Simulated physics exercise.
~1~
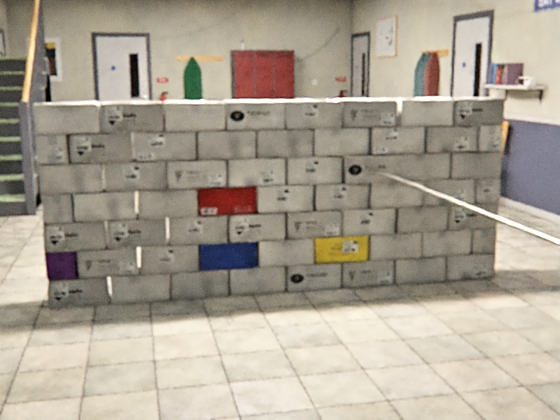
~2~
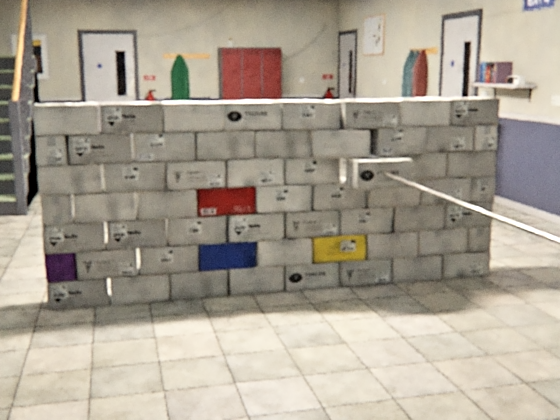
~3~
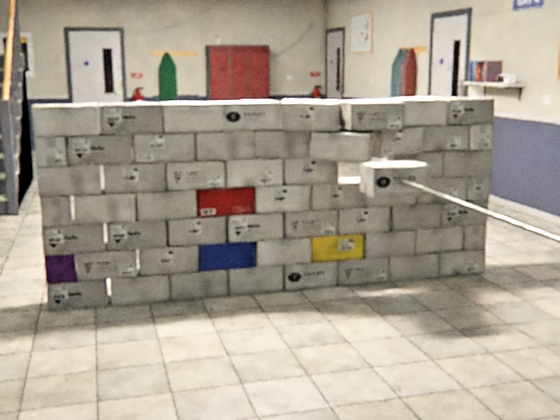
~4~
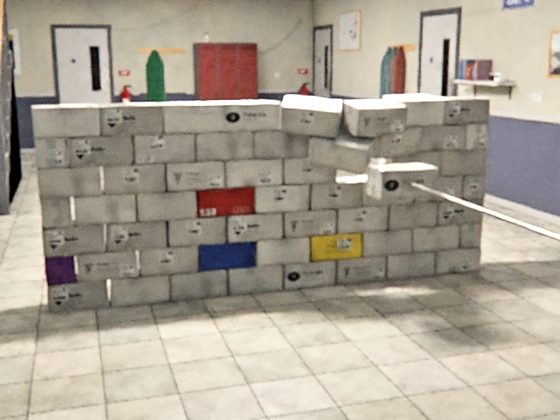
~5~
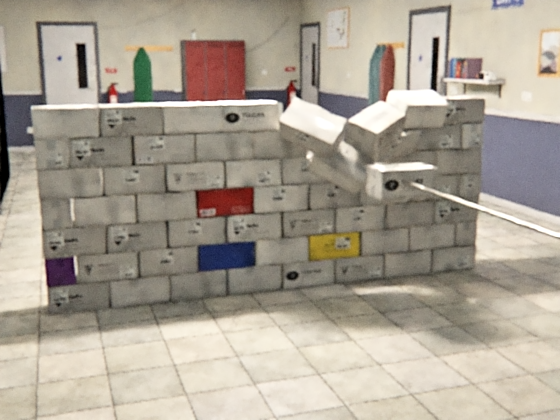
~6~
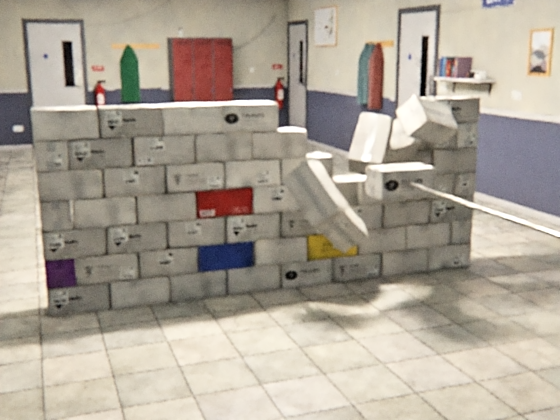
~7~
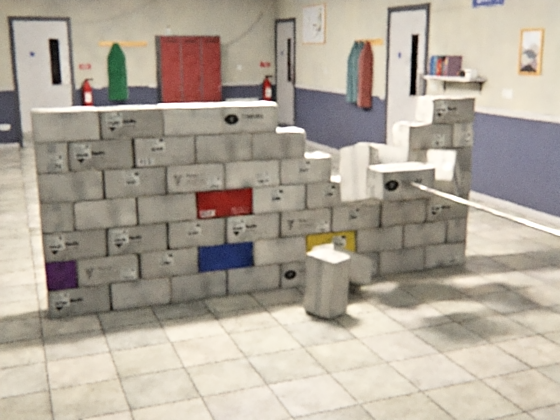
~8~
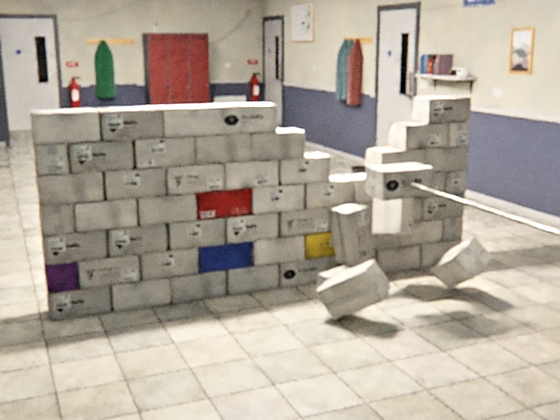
A long thin arm drew one pale parcel out of the upper right of a free-standing wall, and the parcels above it sagged, tipped and tumbled to the floor, leaving a gap while the purple, red, blue and yellow ones stayed put.
